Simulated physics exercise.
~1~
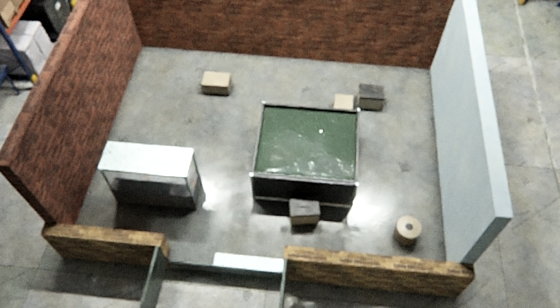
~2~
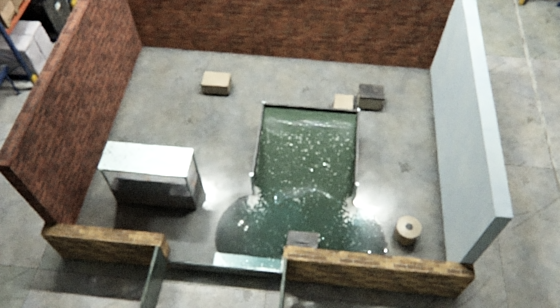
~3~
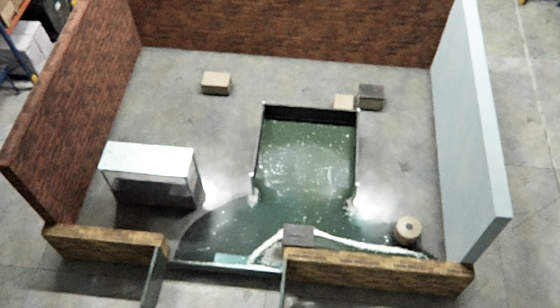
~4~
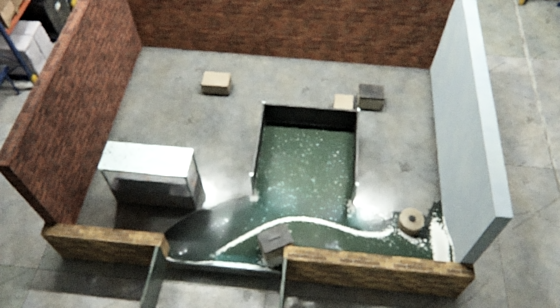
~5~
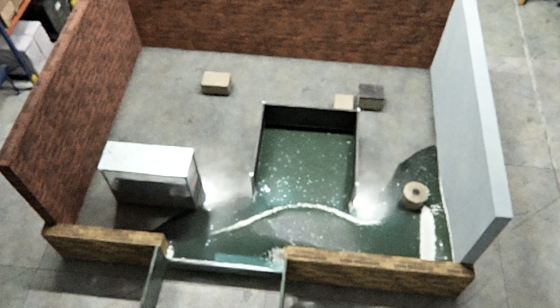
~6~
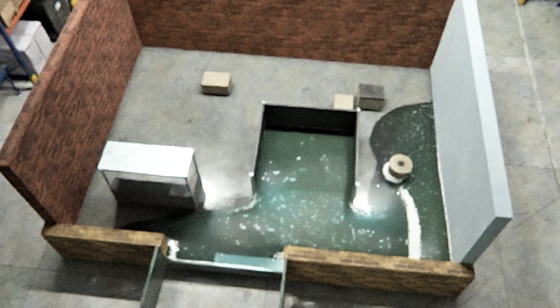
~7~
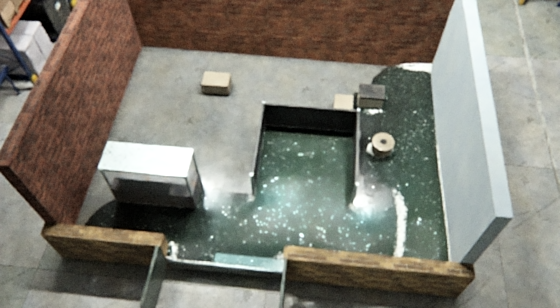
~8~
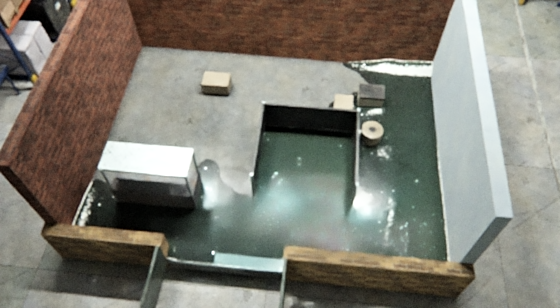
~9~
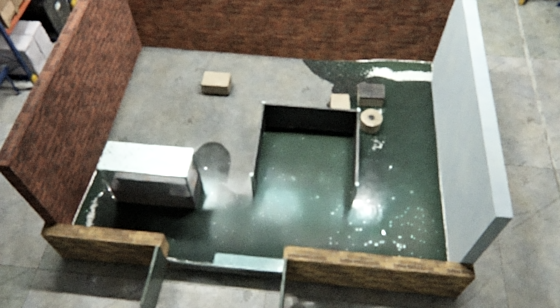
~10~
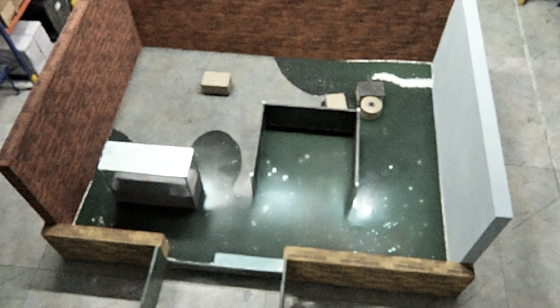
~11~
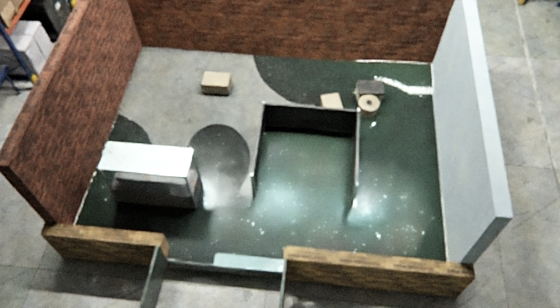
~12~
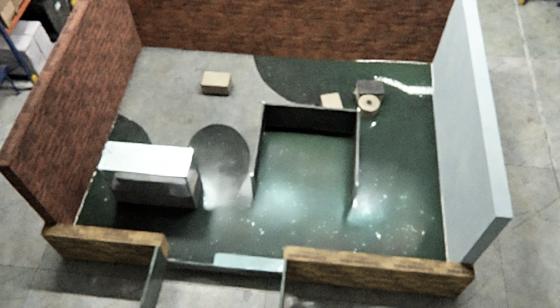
Green water bursting from an open tank, spreading across a walled floor, sweeping one box from view and carrying a round drum toward the back boxes.
